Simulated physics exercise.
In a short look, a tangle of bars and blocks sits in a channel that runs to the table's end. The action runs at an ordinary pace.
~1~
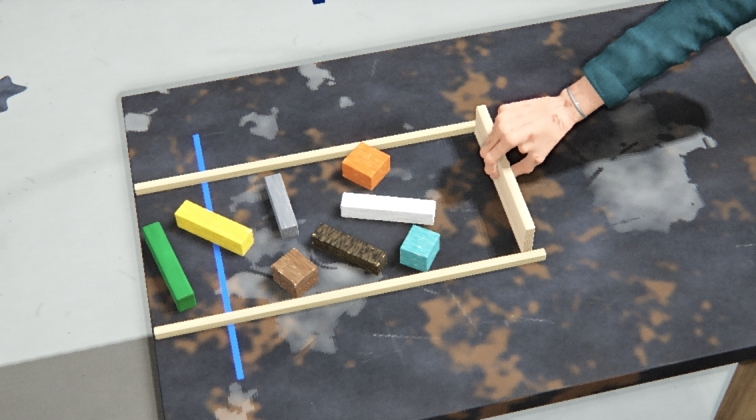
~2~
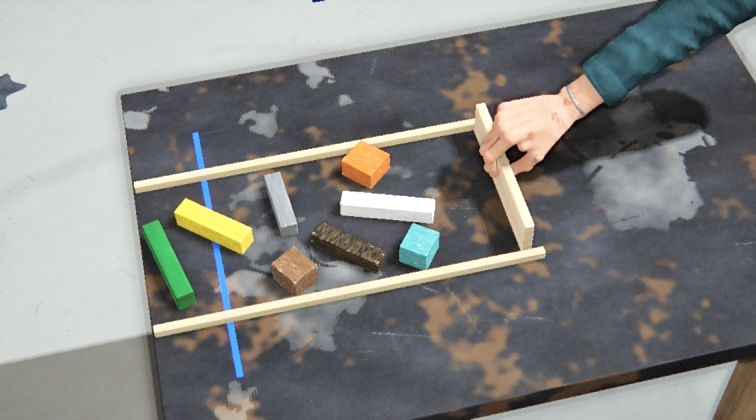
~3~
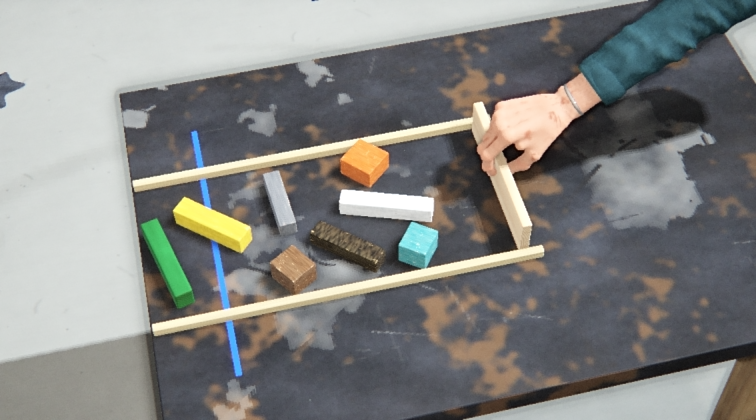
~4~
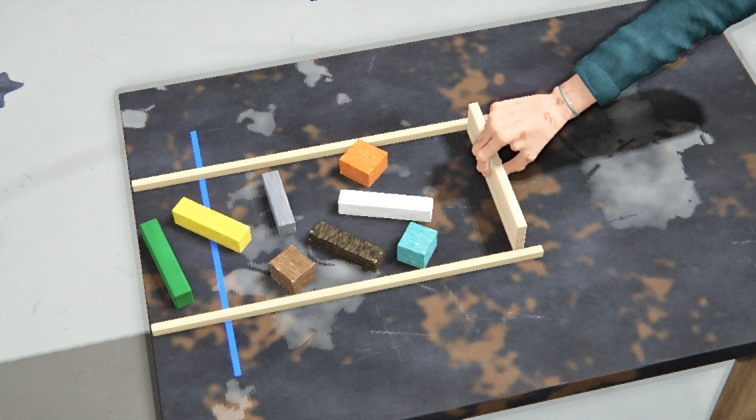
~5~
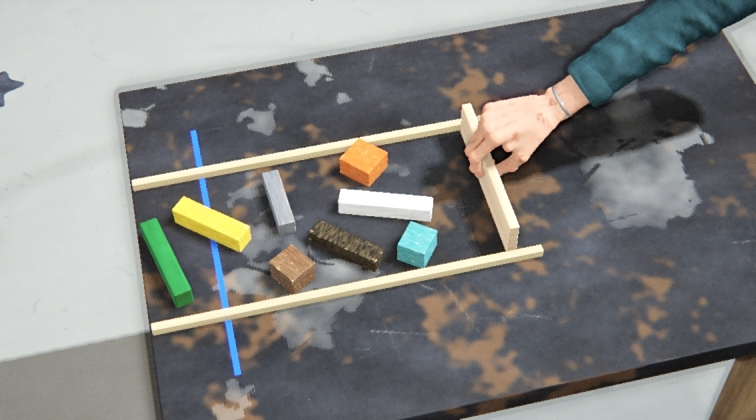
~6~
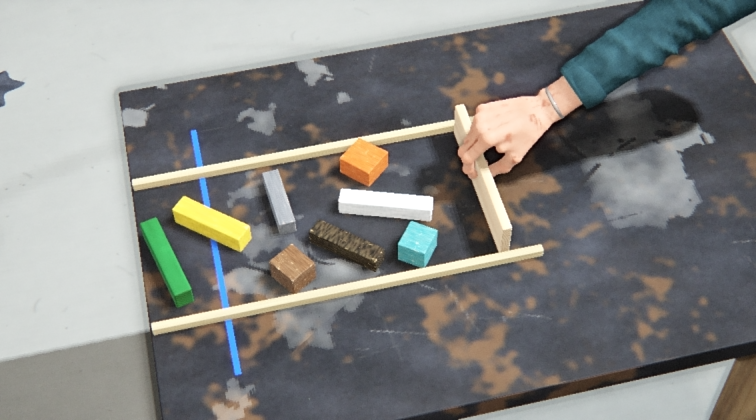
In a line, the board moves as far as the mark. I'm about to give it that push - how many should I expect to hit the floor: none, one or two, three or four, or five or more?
Expect one or two.
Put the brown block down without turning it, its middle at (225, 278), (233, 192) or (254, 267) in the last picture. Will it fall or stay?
Place by place, it holds on; is lost; holds on.
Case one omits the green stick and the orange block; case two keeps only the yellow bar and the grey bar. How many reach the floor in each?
First 0, then 1.
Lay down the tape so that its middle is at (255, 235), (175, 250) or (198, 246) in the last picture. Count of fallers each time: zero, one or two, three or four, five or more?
Taking the three tapes one at a time, the answers are none at all, then 5 or more, then three to four.
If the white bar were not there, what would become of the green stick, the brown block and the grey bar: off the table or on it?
The green stick comes off; the brown block stays put; the grey bar stays put.
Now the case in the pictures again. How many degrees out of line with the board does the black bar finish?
It is near 0° out of line.
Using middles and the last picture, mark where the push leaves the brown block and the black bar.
In the last picture the brown block sits around (156, 295) and the black bar around (182, 284).
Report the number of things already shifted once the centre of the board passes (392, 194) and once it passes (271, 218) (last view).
One spot: 4. Other spot: 8.
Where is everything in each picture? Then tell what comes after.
In the first picture, green stick (169, 266); yellow bar (214, 228); brown block (295, 274); board (503, 178); tape (216, 247).
In the second picture, yellow bar (214, 227); board (503, 176).
In the third picture, brown block (294, 271); grey bar (280, 203).
In the fourth picture, green stick (166, 263); black bar (347, 246).
In the fifth picture, yellow bar (212, 224); orange block (364, 163).
In the sixth picture, green stick (166, 262); yellow bar (212, 224); brown block (293, 270); board (481, 177); tape (214, 242).
Soon after, none off yet; green stick at rest near (166, 262); yellow bar at rest near (212, 224); brown block at rest near (293, 270).
Then, none off yet; green stick at rest near (166, 262); yellow bar at rest near (210, 226); brown block moved about its own width near (271, 272).
Further on, none off yet; green stick moved a little near (146, 269); yellow bar moved a little near (168, 240); brown block moved well along near (198, 286).
At rest, the number that fall off is one or two; fallen, yellow bar and green stick.
